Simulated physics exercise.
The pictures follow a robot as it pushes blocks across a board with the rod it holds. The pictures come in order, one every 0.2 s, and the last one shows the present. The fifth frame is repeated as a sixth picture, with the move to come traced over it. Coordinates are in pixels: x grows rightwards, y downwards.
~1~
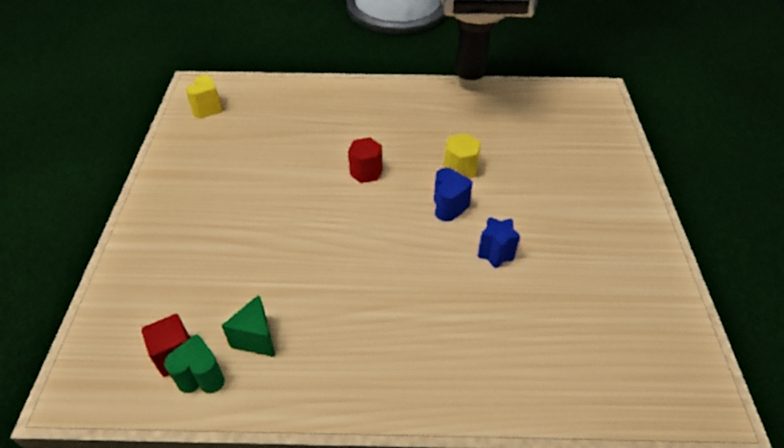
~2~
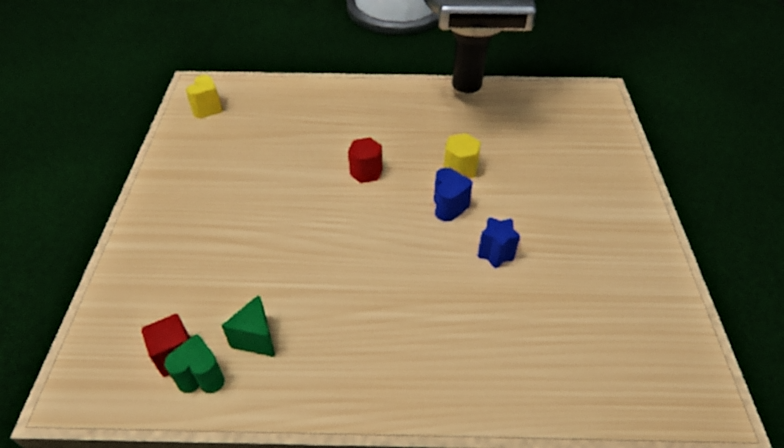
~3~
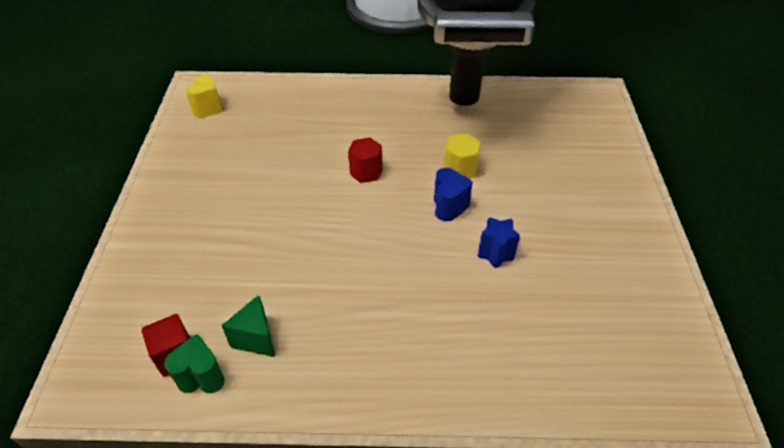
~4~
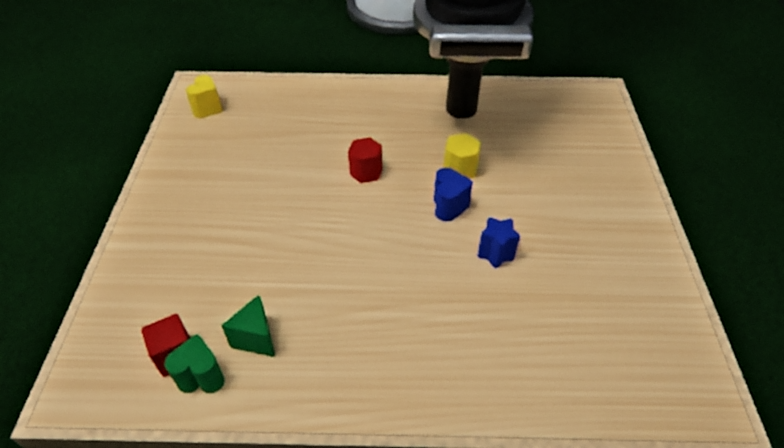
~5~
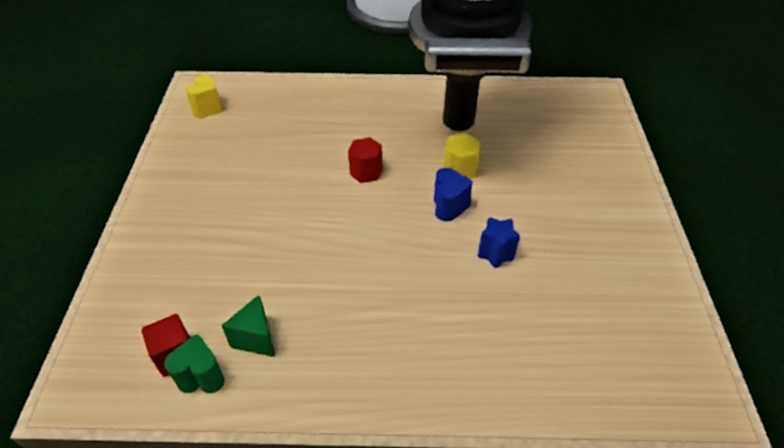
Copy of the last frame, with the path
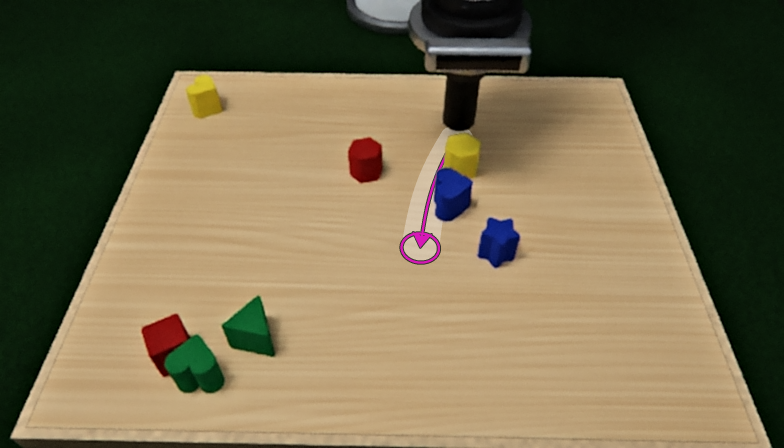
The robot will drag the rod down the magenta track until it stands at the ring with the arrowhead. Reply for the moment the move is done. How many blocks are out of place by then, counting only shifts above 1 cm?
Put simply, two blocks are moved more than 1 cm.
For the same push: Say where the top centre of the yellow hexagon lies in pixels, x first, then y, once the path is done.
Located at (470, 168).
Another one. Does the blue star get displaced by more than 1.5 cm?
I expect not.
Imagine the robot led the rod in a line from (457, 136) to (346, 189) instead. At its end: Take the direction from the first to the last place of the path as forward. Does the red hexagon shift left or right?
My prediction: Rightwards.
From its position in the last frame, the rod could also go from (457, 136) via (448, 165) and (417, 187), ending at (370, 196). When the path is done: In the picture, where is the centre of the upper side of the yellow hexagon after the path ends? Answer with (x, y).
I predict (463, 173).
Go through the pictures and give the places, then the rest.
Rod's lower end at (470, 72); blue heart block at (452, 182); yellow hexagon at (463, 144); blue star at (501, 229), in the first frame.
Rod at (467, 85); blocks still, in the second frame.
Rod at (464, 97); blocks still, in the third frame.
Rod at (461, 109); blocks still, in the fourth frame.
Rod at (458, 121); blue heart block at (452, 182); yellow hexagon at (463, 144); blue star at (501, 229), in the fifth frame.
Drawn move, from (457, 136) via (433, 186), ending at (420, 248).
What follows on the original path. One third of the way, rod at (441, 153); yellow hexagon at (466, 162), turned 30° anticlockwise.
Two thirds of the way, rod at (429, 190); blue heart block at (456, 203), turned 35° anticlockwise; yellow hexagon at (470, 168), turned 55° anticlockwise.
At the end, rod at (421, 233); blue heart block at (459, 223), turned 120° anticlockwise; yellow hexagon at (470, 168), turned 55° anticlockwise; blue star still.
